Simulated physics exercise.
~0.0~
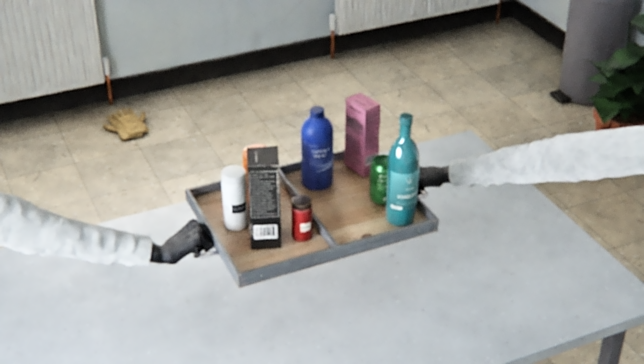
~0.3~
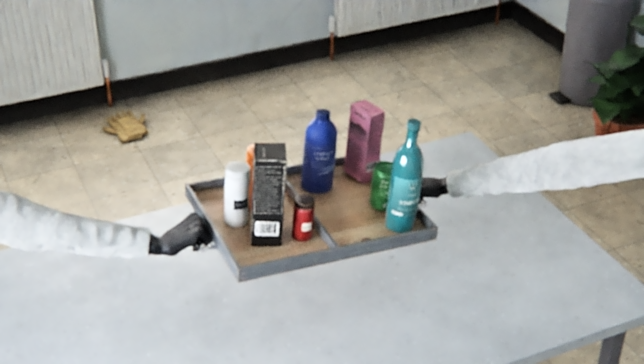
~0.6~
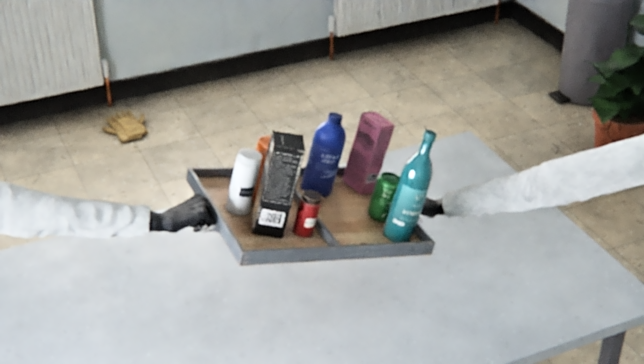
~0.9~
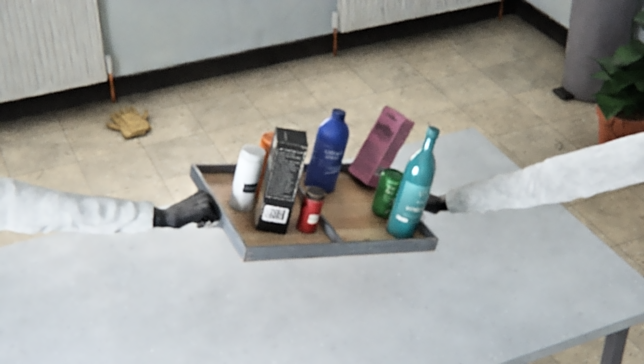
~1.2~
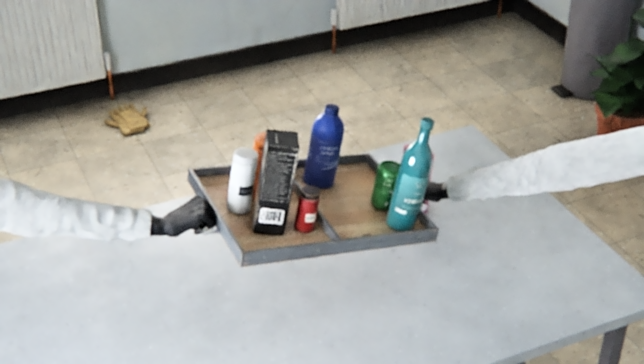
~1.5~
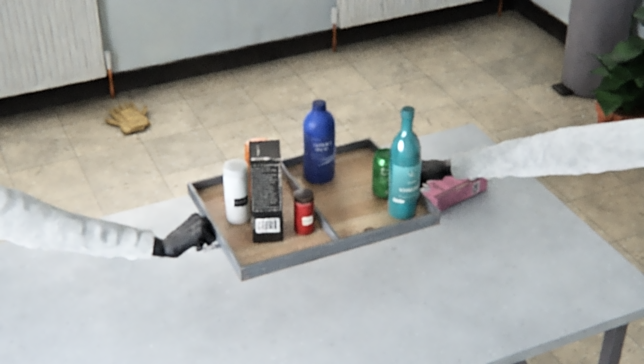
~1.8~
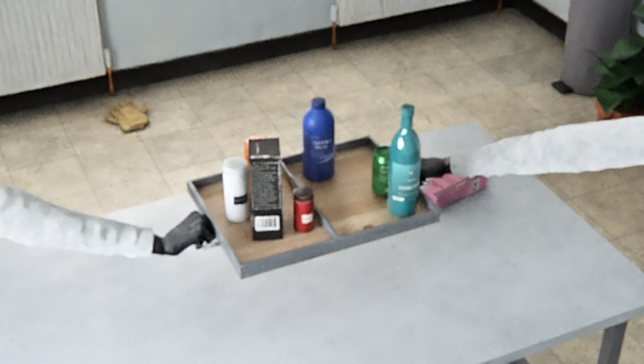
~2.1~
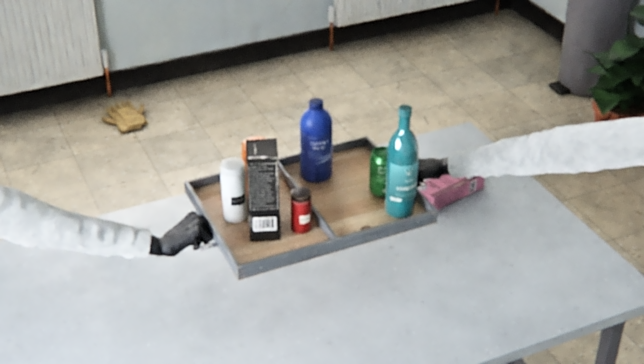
Two gloved hands tilt a tray of containers and level it after the pink carton falls off.
